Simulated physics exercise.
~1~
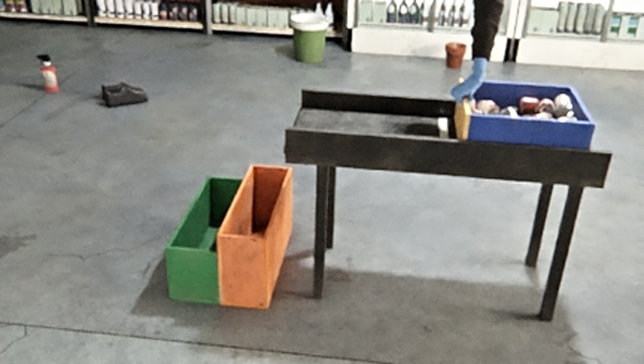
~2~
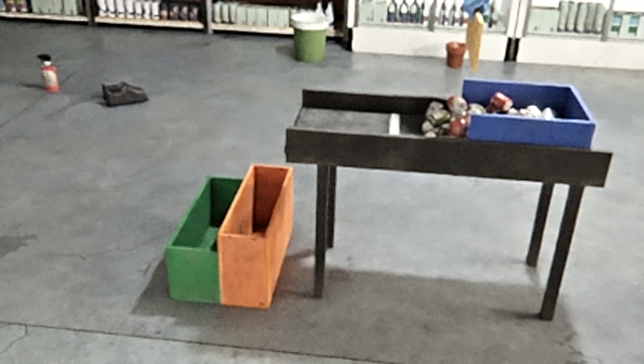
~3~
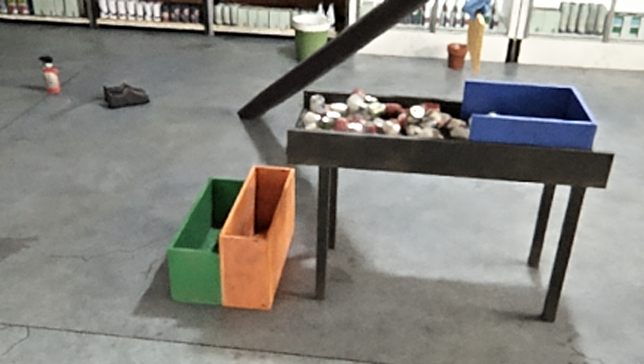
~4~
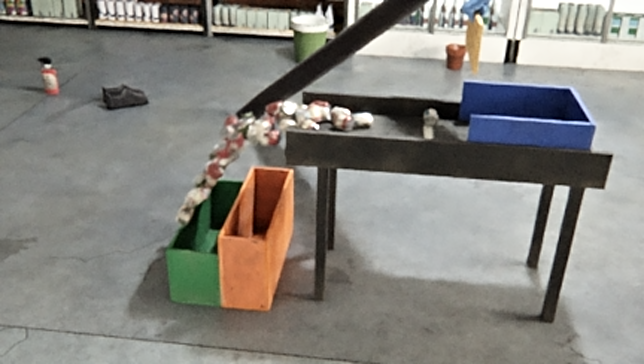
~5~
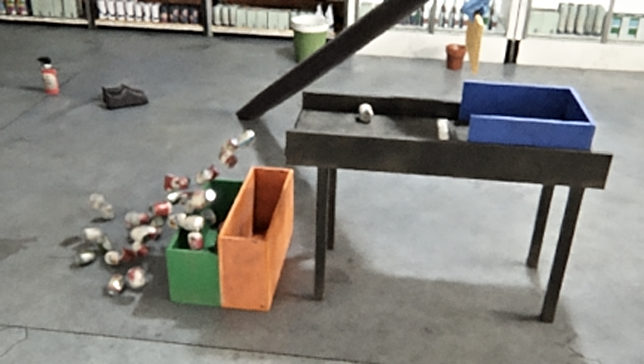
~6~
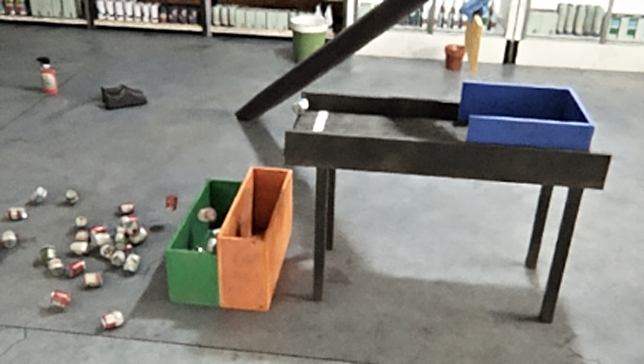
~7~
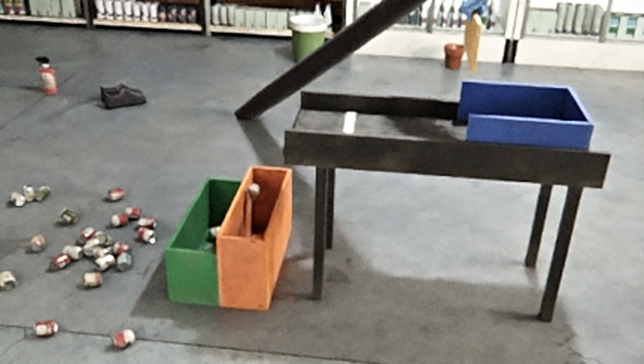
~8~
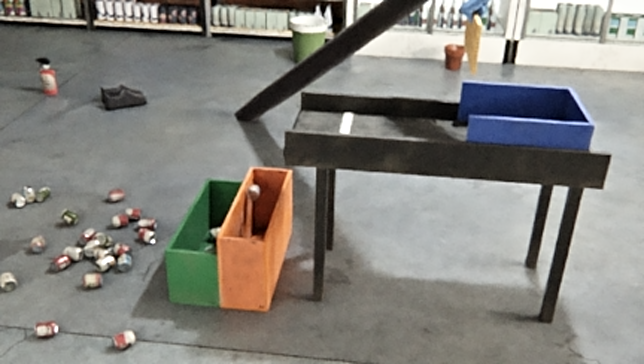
Mini cans spilling from a blue pen, riding a black belt left and flying off, most overshooting the green tote onto the floor.
